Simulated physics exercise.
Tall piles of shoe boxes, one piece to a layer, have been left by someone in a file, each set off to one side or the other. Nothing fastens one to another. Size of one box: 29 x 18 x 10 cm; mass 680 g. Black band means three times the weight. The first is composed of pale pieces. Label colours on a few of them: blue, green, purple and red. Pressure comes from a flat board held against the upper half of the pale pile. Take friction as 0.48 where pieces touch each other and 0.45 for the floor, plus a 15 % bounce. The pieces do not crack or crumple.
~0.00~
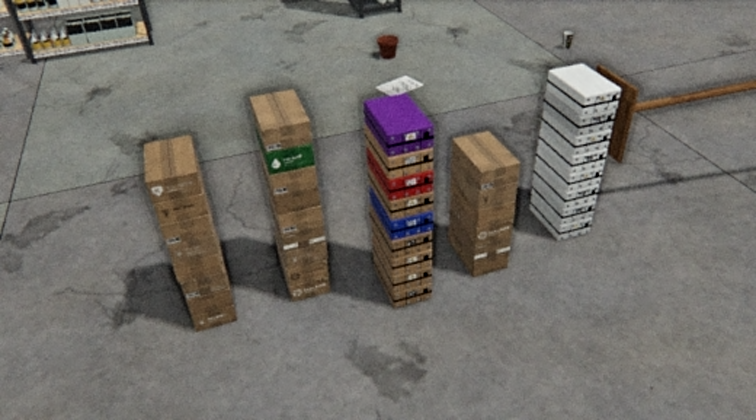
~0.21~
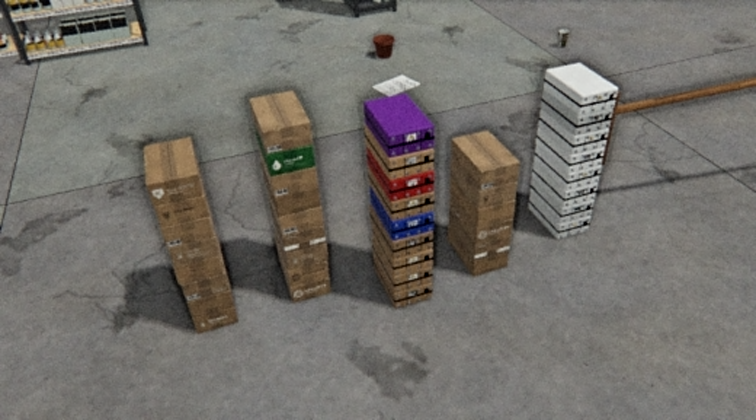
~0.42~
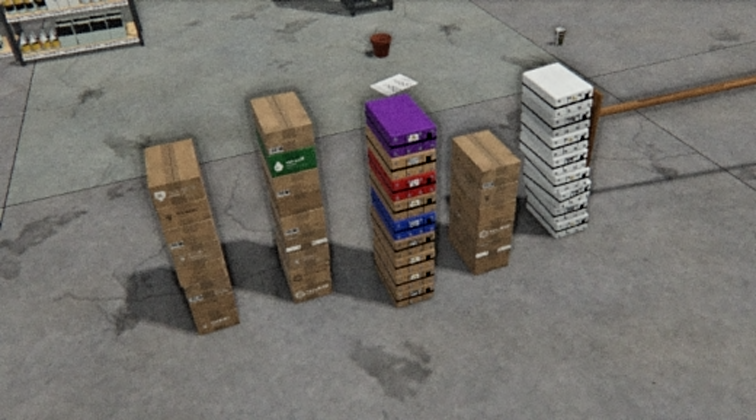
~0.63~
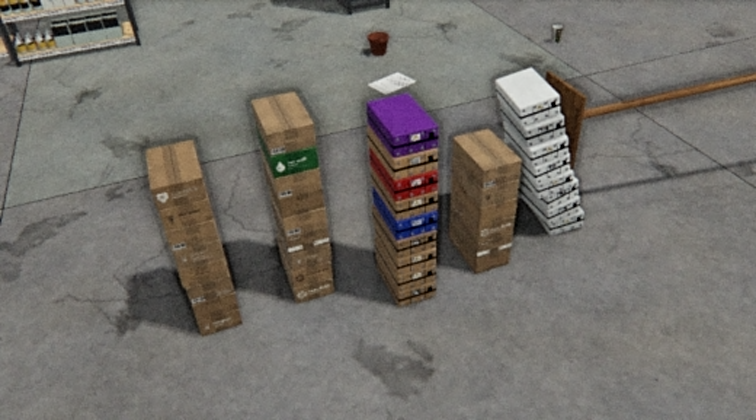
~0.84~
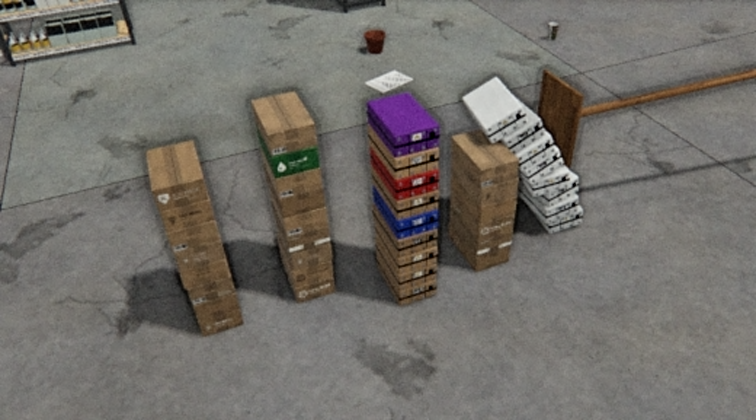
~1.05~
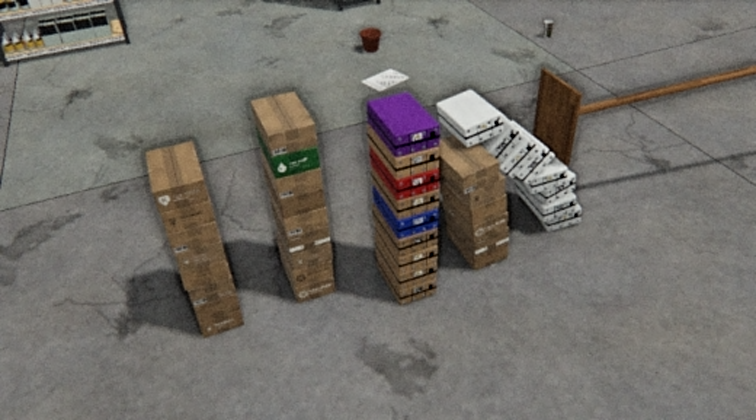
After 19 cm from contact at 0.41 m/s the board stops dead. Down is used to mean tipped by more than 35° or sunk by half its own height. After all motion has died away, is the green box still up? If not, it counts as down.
Yes.
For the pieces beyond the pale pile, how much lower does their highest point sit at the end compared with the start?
0 cm.
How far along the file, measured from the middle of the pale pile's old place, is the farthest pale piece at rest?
60 cm.
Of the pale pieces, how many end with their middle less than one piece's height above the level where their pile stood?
Among the pale pieces, the count is 2.
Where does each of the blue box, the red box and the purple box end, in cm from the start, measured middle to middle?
Blue 0, red 0, purple 0.
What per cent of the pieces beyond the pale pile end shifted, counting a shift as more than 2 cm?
Shifted share: 15 %.
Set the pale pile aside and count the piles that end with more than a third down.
0.
After 1.12 s, 4 of the pale pile down; none of the 32 other boxes down, 6 disturbed; green box unmoved.
After 1.38 s, 4 of the pale pile down; none of the 32 other boxes down, 11 disturbed; green box unmoved; purple box shifted 13 mm.
After 1.66 s, 4 of the pale pile down; none of the 32 other boxes down, 11 disturbed; green box unmoved; red box shifted 14 mm.
At rest (2.7 s), 4 of the pale pile down; none of the 32 other boxes down, 11 disturbed; green box unmoved; blue box shifted 13 mm; red box shifted 14 mm. As the last picture would show them, middles, green box near (287, 145), blue box near (402, 206).
